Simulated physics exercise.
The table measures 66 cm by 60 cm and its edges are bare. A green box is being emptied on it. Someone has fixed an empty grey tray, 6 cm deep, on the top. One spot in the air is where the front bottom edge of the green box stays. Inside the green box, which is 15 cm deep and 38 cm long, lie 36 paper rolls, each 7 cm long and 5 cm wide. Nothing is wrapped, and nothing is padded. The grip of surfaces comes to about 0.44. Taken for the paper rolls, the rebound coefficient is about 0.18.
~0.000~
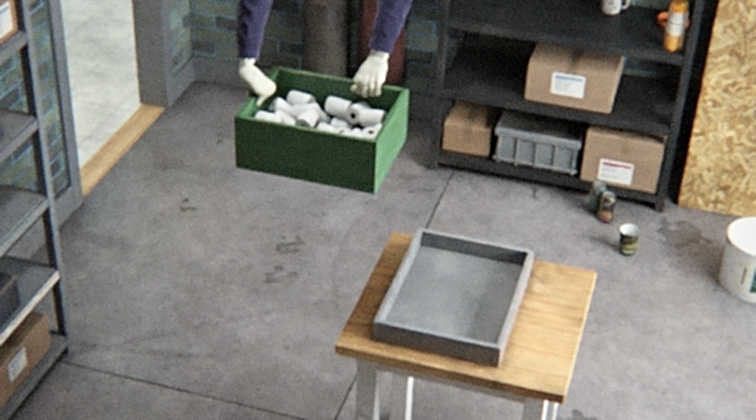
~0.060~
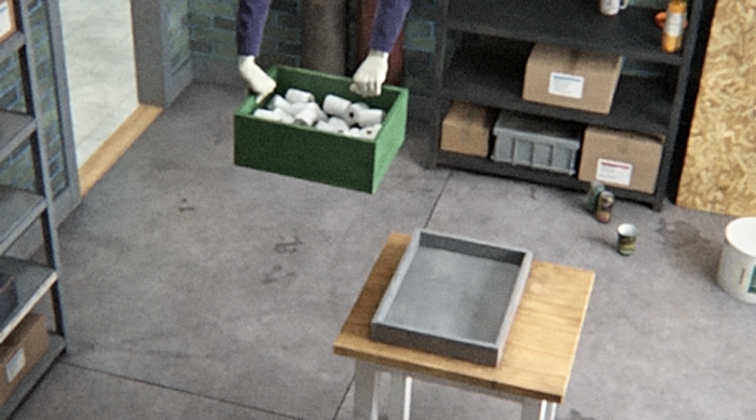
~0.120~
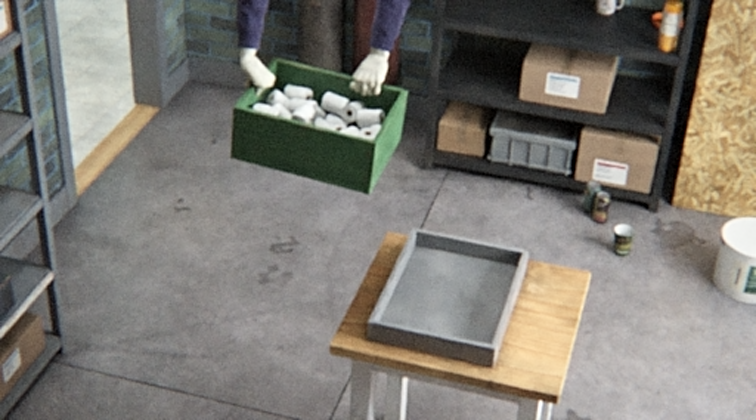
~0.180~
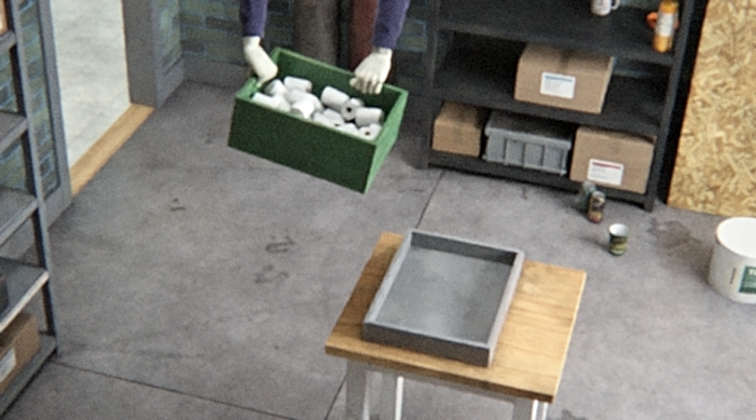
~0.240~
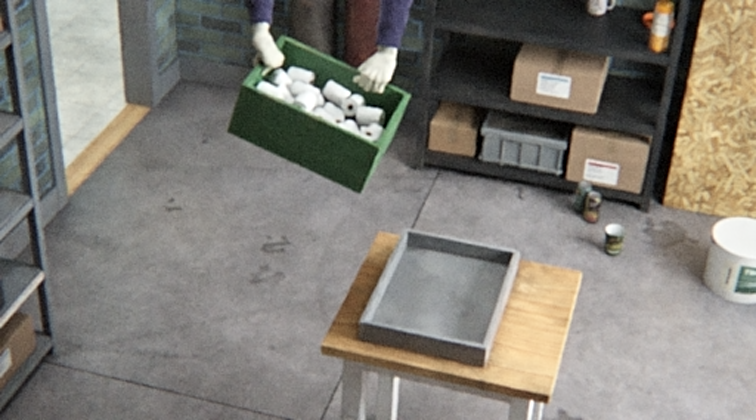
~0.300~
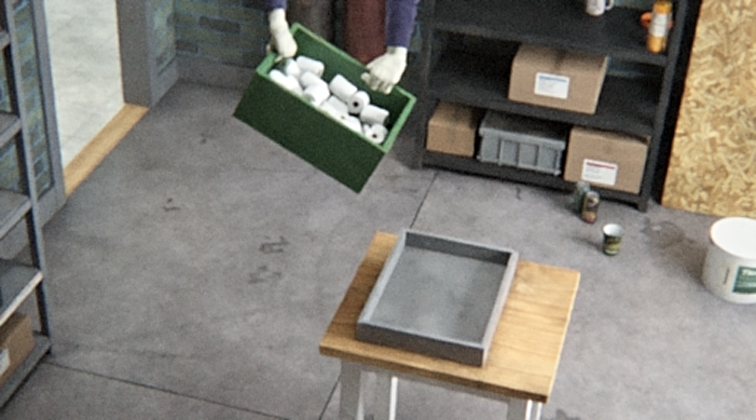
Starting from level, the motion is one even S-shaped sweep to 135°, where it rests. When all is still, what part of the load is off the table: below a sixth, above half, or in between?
You should find a sixth up to a half of the load off the table.
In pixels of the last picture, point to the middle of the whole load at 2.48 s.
I'd place it close to (486, 300) in the last view.
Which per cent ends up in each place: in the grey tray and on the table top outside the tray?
The shares come out near 60 and 5 in a hundred.
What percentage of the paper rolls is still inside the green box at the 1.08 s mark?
Roughly 10 per cent of the load.
After 0.65 s, tilt 88°; 36 still in the green box.
After 1.08 s, tilt 135°; 3 still in the green box, 4 in the grey tray, 17 on the table top outside the tray and 12 in the air.
After 1.70 s, tilt 135°; 21 in the grey tray, 3 on the table top outside the tray and 12 over the right end of the table.
Final count (at 2.48 s), 21 in the grey tray, 2 on the table top outside the tray and 13 over the right end of the table. Asked share, 13 of 36, 36 per cent.
